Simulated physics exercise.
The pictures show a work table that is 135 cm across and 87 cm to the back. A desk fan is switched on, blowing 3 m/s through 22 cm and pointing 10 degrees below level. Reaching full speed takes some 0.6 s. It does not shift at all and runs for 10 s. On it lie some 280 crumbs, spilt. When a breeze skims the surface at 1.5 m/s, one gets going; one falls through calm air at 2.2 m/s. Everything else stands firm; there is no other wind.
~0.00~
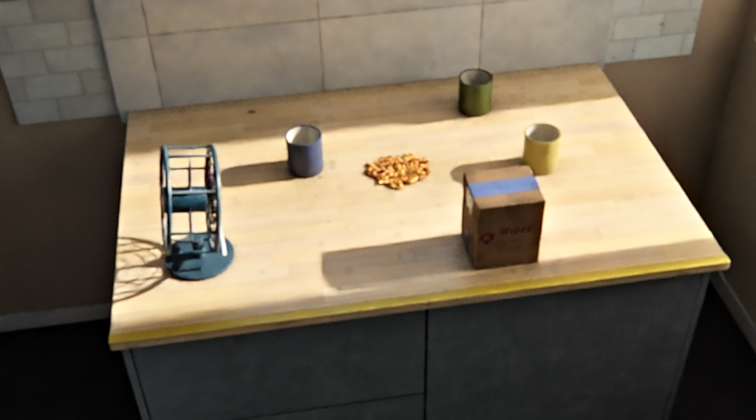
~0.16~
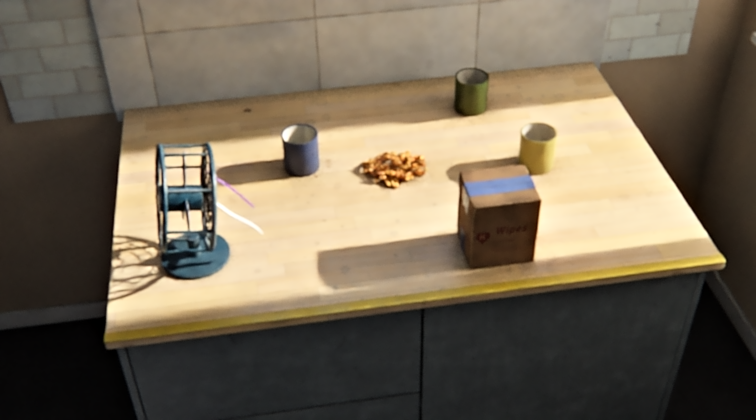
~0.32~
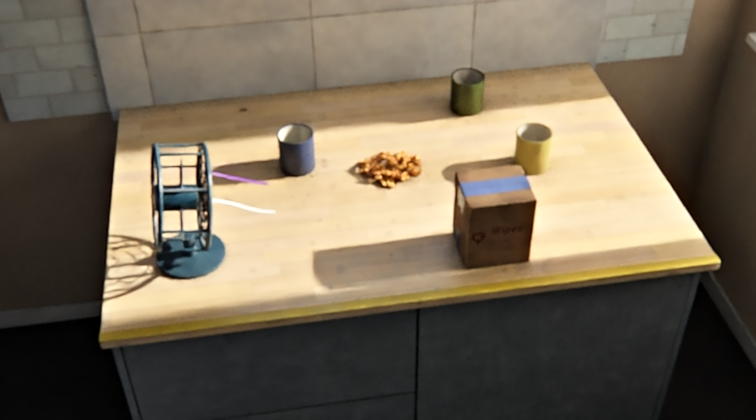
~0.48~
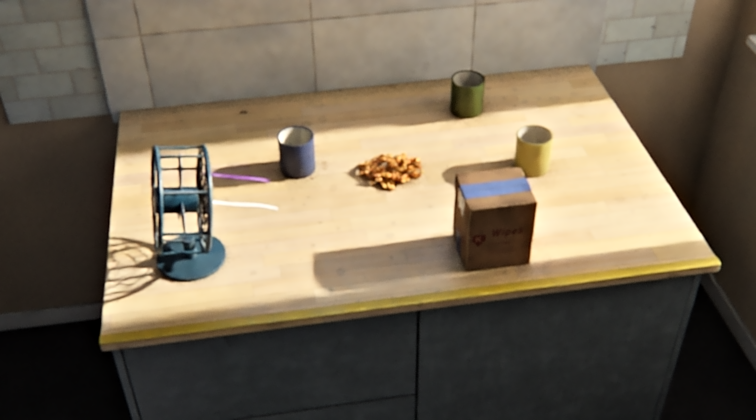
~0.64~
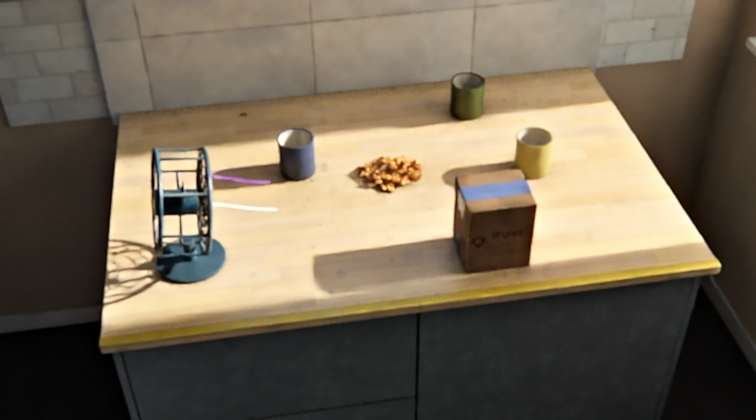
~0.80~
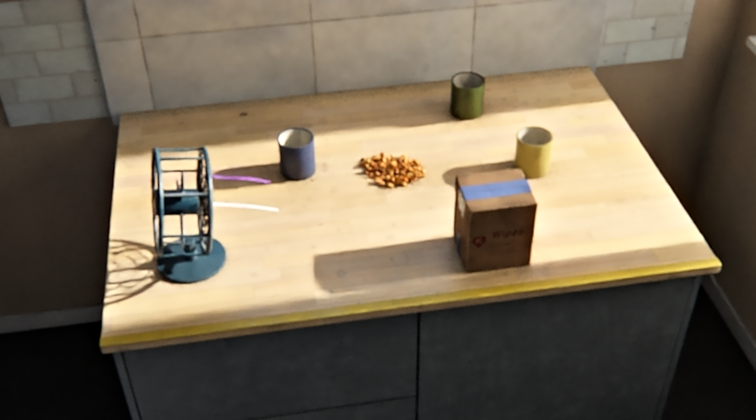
To begin with, a desk fan, three mugs, a cardboard box and a small pile of orange-brown crumbs sit on a wooden work table. Purple and white ribbons then lift from the fan and stream out to the right, and later some crumbs shift slightly rightward while everything else stays put.
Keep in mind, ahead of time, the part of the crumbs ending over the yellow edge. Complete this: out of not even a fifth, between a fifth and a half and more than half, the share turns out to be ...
The share turns out to be below one fifth.
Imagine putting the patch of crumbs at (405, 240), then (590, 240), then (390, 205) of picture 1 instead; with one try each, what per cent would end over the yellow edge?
40 %, 0 %, 0 %.
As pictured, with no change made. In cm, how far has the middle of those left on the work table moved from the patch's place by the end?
I'd say around 30 cm.
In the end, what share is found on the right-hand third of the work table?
40 %.
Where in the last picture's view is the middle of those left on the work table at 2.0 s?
I'd point to somewhere around (451, 113).
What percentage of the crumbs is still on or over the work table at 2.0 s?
I reckon some 80 %.
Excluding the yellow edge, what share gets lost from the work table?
That works out to near 30 per cent.
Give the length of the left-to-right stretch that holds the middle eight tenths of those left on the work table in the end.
40 cm, give or take.
After 2.0 s, 0 % are over the yellow edge; the middle of those still in play is near (451, 113); 65 % have settled or left.
After 3.2 s, 0 % are over the yellow edge; the middle of those still in play is near (451, 113); 70 % have settled or left.
After 5.5 s, 0 % are over the yellow edge; the middle of those still in play is near (451, 113); 72 % have settled or left.
After 10.0 s, at the end, 0 % are over the yellow edge; the middle of those still in play is near (451, 113).
